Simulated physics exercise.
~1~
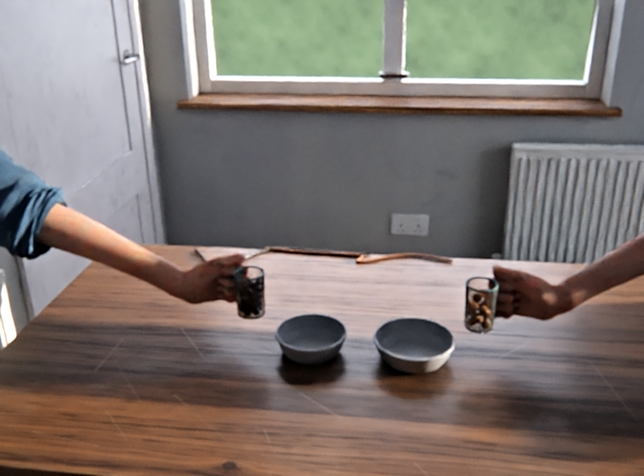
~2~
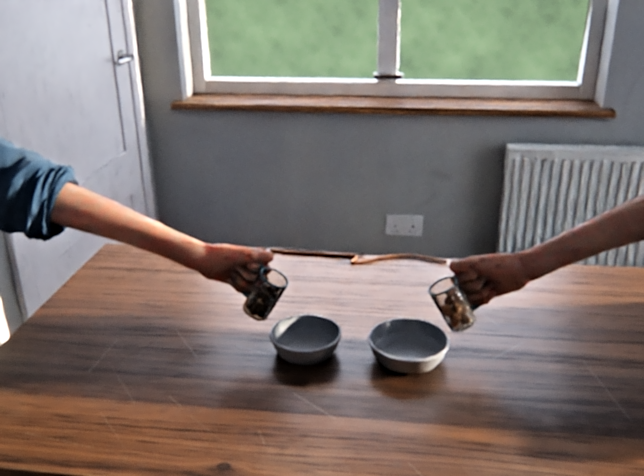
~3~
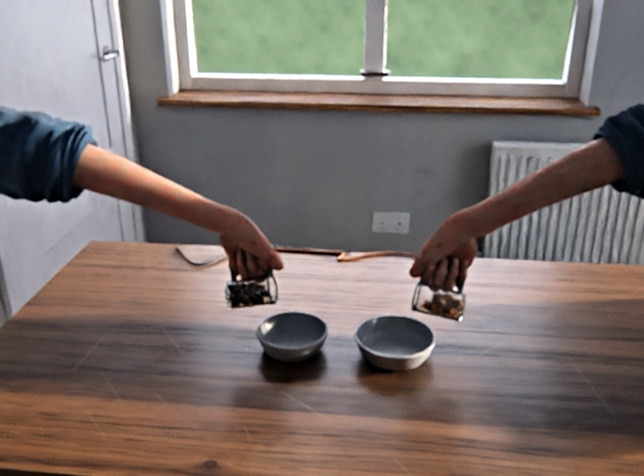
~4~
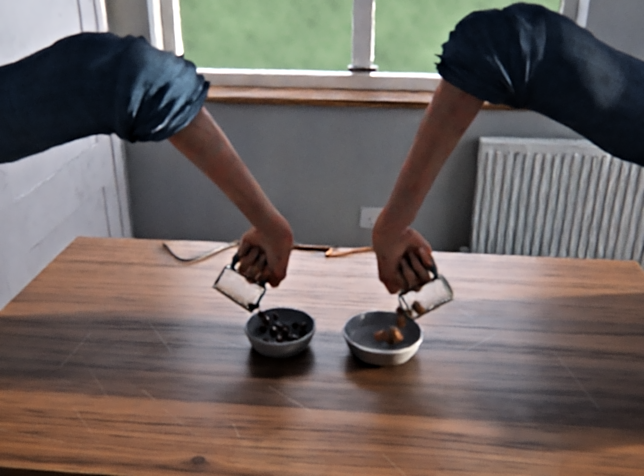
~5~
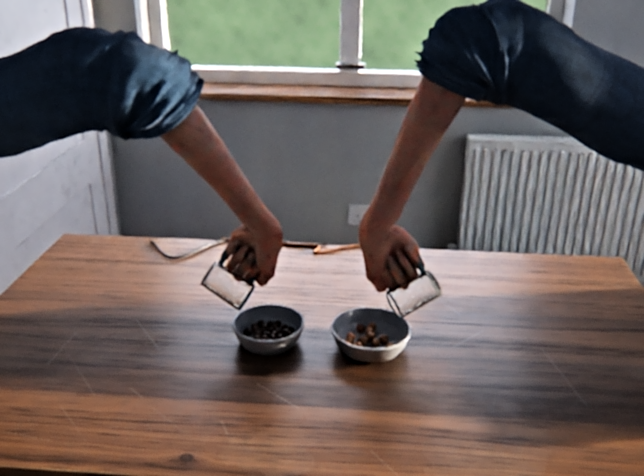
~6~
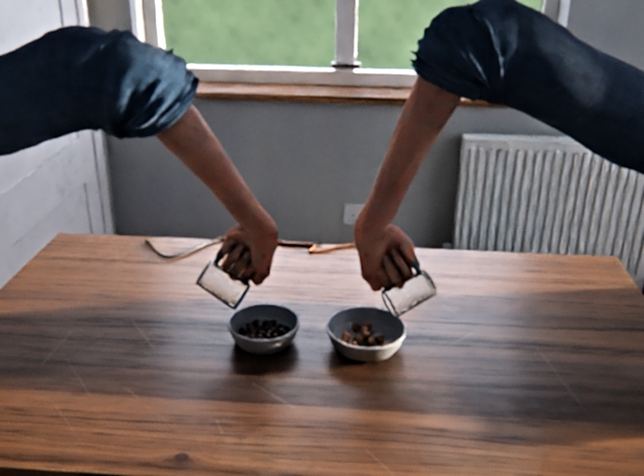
Two hands reach in from opposite sides over a wooden table, each holding a clear glass cup of small pieces, dark on the left and brownish on the right, near two shallow grey dishes. The hands tilt the cups inward, then turn them onto their sides while the pieces stay almost entirely inside. As the arms swing higher and the cups tip further, the contents tumble into the dishes below. The view drifts slightly right throughout. Finally the hands hold the emptied, upturned cups nearly still, with all the dark pieces in the left dish and all the brownish ones in the right.
